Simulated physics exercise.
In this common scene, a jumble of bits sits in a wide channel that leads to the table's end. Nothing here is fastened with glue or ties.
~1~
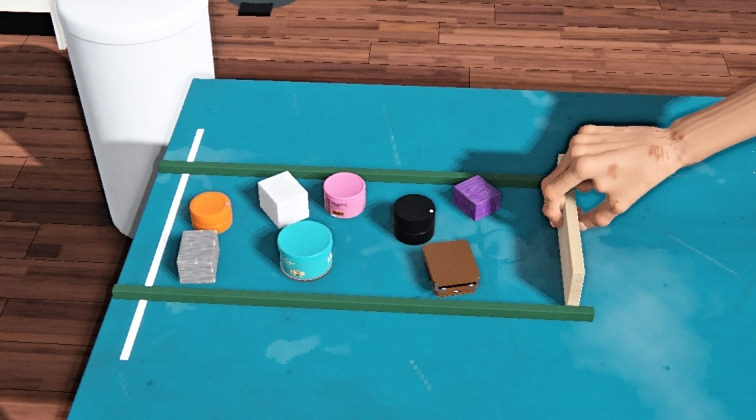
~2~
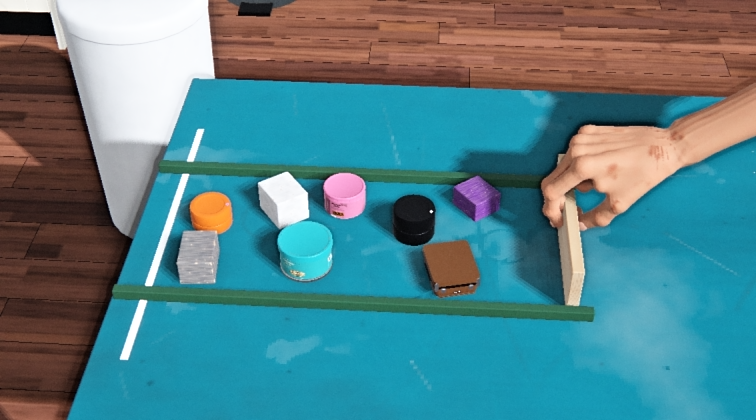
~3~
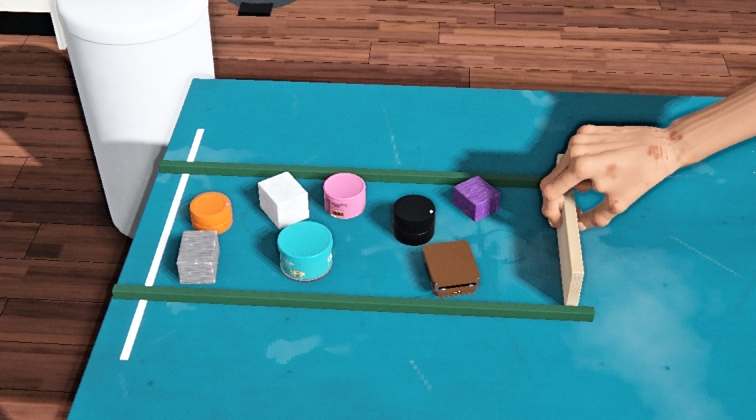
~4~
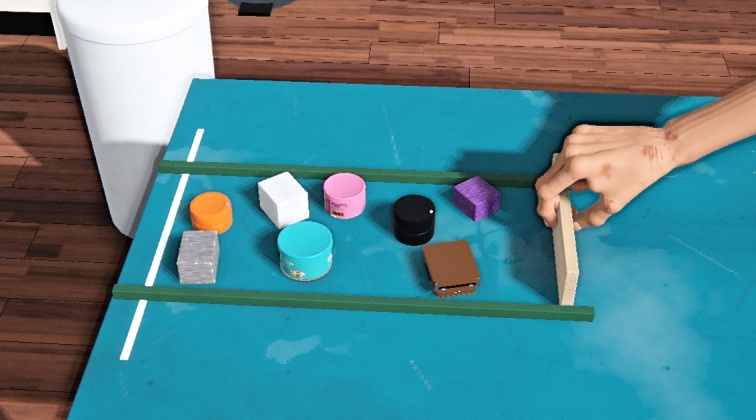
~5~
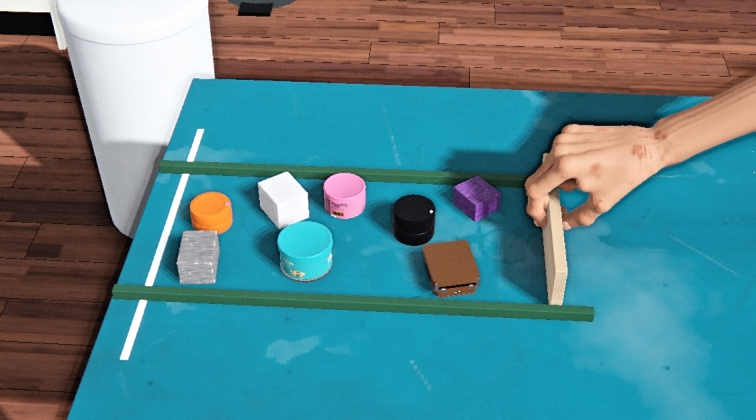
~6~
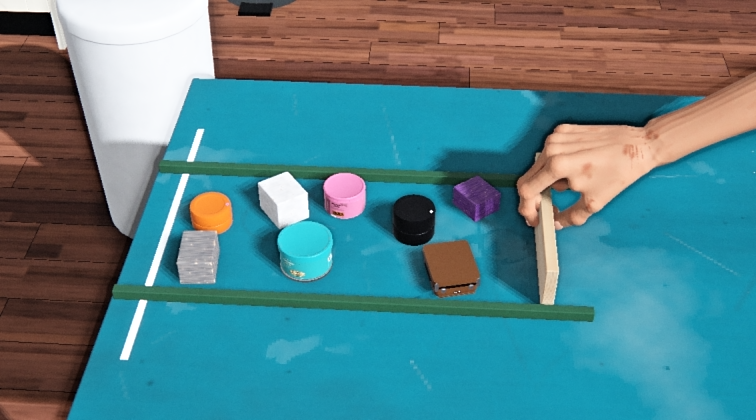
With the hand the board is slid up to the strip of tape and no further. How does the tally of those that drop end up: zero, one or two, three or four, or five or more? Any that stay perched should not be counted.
Missing: Five at minimum.
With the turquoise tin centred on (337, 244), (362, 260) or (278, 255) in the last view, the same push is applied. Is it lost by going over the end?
Going place by place, the turquoise tin ends up off; ends up off; ends up off.
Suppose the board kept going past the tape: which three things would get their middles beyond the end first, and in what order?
Sequence, earliest first: The grey block; the orange lid; the turquoise tin.
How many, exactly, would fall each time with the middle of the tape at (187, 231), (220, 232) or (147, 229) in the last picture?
Per try: 5; 2; 8.
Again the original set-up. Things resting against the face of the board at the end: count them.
Looks like 3 of them, all told.
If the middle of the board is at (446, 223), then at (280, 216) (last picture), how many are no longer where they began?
The first count is 2, and then it's 8.
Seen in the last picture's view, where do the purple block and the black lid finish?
Going in order: First (165, 179), then (149, 206).
Soon after, none off yet; orange lid at rest near (211, 213); grey block at rest near (199, 257); white block at rest near (283, 200).
In the end, the number that fall off is five or more; gone, pink tub, turquoise tin, white block, grey block and orange lid.
